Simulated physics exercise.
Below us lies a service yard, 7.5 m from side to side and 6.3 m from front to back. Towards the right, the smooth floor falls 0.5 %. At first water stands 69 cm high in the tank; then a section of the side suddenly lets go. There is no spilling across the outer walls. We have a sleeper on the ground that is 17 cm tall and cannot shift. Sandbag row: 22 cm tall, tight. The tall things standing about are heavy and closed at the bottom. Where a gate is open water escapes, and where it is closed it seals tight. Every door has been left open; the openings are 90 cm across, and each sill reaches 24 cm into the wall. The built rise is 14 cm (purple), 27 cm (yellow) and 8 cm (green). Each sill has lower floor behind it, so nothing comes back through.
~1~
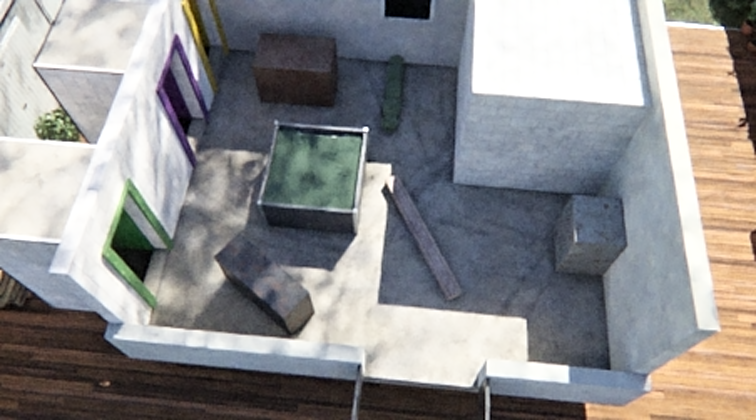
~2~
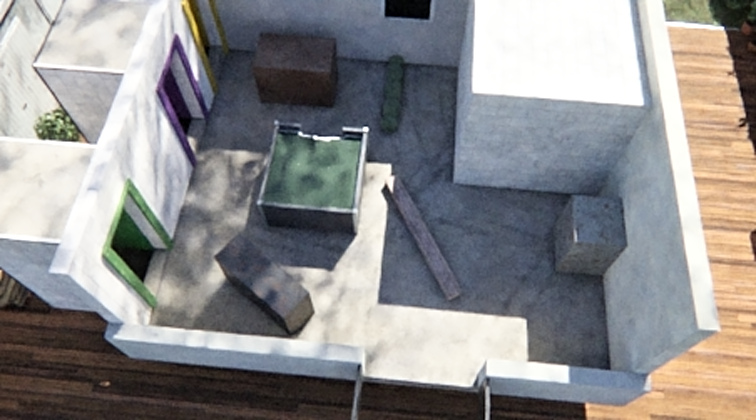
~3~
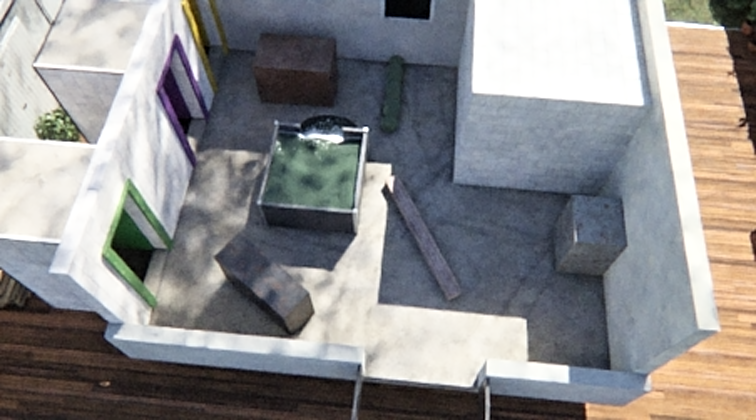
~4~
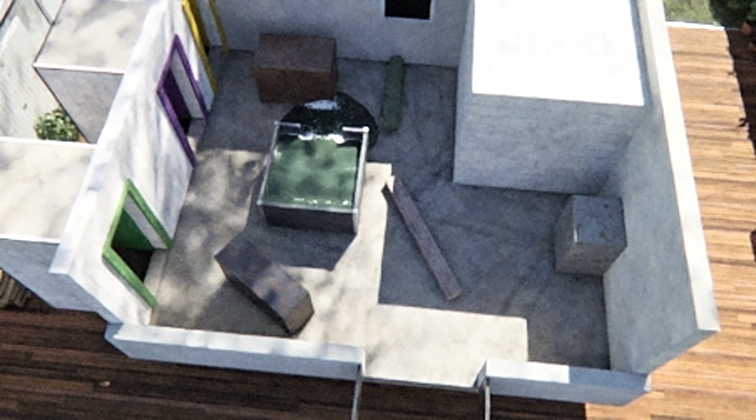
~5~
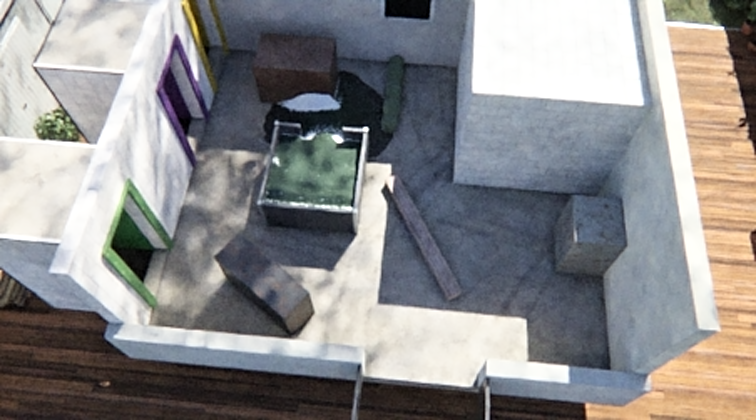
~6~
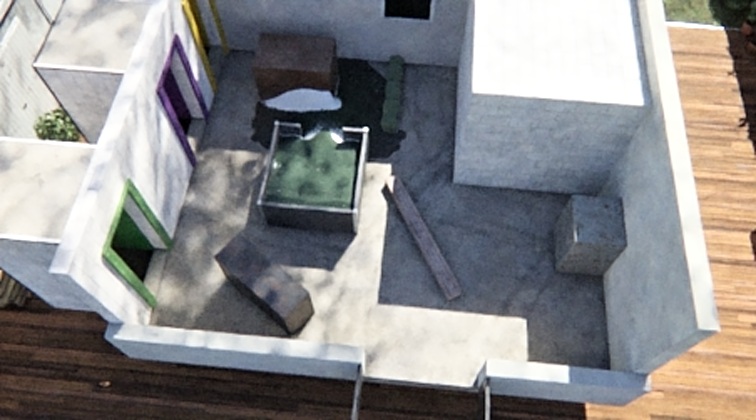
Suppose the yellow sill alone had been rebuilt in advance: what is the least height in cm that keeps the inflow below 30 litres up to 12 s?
About 19 cm.
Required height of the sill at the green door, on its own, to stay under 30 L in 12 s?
At green, about 7.5 cm.
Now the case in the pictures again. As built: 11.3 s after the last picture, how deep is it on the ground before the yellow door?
Lab note: Depth approx. 6.5 cm.
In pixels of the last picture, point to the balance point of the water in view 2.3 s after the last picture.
Look at about (309, 140) in the last view.
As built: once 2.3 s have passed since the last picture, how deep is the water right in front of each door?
Depth at purple 13 cm, at yellow 24 cm, at green 2 cm.
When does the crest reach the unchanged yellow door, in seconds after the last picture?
Near 2.6 seconds.
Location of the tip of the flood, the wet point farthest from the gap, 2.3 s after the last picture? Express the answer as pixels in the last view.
At about (160, 287).
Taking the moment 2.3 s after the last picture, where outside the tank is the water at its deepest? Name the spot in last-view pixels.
Around (223, 68).
Then, 0.7 s after the last picture water covers 15 % of the floor, deepest (48 cm) near (389, 67); it has not reached the yellow door.
Then, 2.3 s after the last picture water covers 30 % of the floor, deepest (34 cm) near (223, 68); 24 cm at the yellow door, 1 litre in over its 27 cm sill.
Then, 11.3 s after the last picture water covers 85 % of the floor, deepest (11 cm) near (188, 343); 7 cm at the yellow door, 5 litres in over its 27 cm sill.
At the yellow door as built, the water peaked near 28 cm, 2.5 s after the last picture.
Run again over the same 12 s with other heights there, 42 litres in over 17 cm, 11 litres over 23.5 cm. The limit of 30 litres is kept from about 19 cm up.
